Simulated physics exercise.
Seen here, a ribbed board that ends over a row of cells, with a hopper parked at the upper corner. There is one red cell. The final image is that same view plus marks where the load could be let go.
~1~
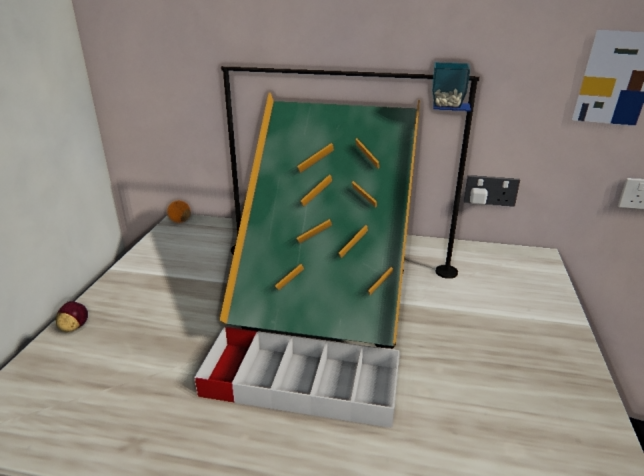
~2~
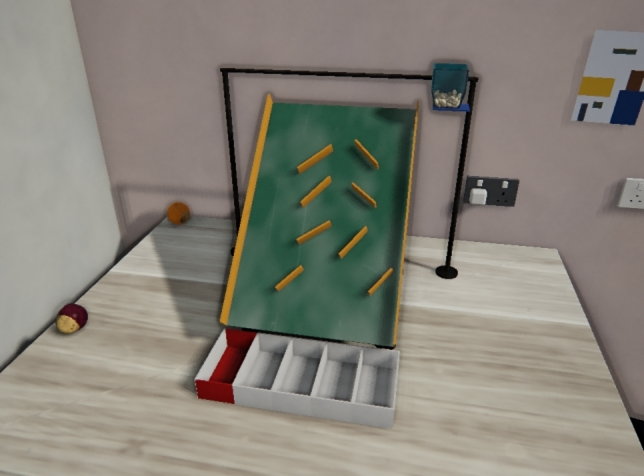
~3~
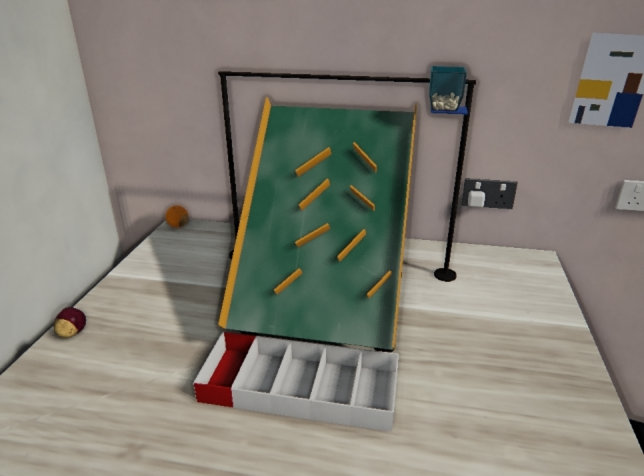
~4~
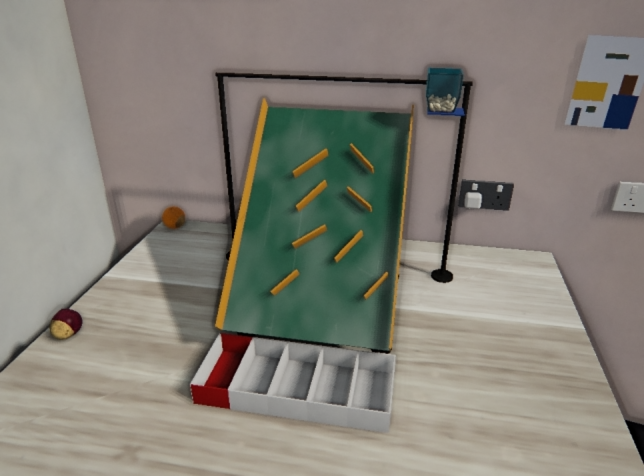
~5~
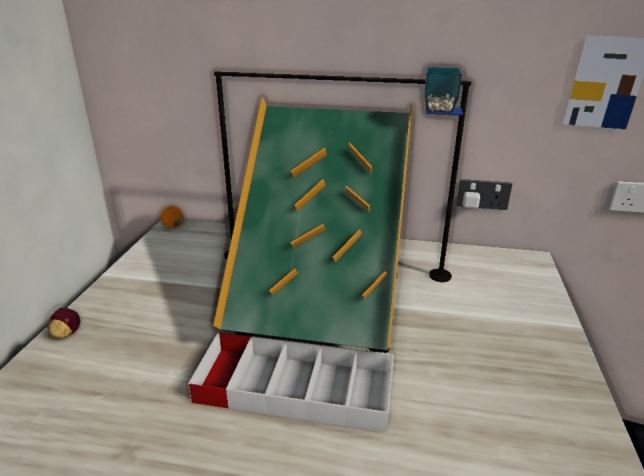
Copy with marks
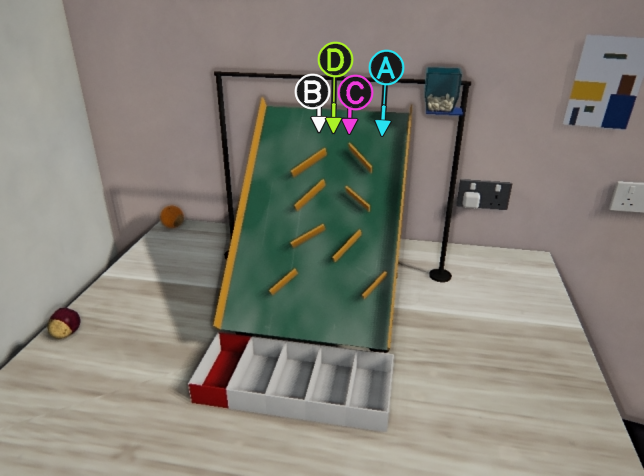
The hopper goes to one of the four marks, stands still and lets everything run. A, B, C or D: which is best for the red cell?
Mark B.
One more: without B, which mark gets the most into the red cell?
That is mark D.
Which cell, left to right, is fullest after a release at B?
It is the first one.
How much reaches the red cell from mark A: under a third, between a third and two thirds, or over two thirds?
Under a third.
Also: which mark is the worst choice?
Here it is mark A.
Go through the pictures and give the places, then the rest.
Hopper (448, 100), white beans, door shut, in the first frame.
Ribs (297, 168) to (331, 145), (356, 140) to (378, 164), (301, 202) to (330, 176), in the second frame.
Ribs (351, 186) to (374, 205), (295, 243) to (328, 224), (338, 257) to (365, 229), in the third frame.
Ribs (271, 292) to (297, 270), (365, 296) to (387, 272), in the fourth frame.
Red cell (209, 395), number 1 of 5 from the left, in the fifth frame.
On the marked copy, mark A meets the board at (382, 130); mark B meets the board at (319, 126); mark C meets the board at (349, 128); mark D meets the board at (333, 127).
If A is chosen, not one piece in the red cell, the larger part in other cells, about a tenth held on the board.
If B is chosen, roughly half in the red cell, roughly a third in other cells, about a tenth held on the board.
If C is chosen, about a tenth in the red cell, the larger part in other cells, about a tenth held on the board.
If D is chosen, roughly a third in the red cell, roughly half in other cells, about a tenth held on the board.
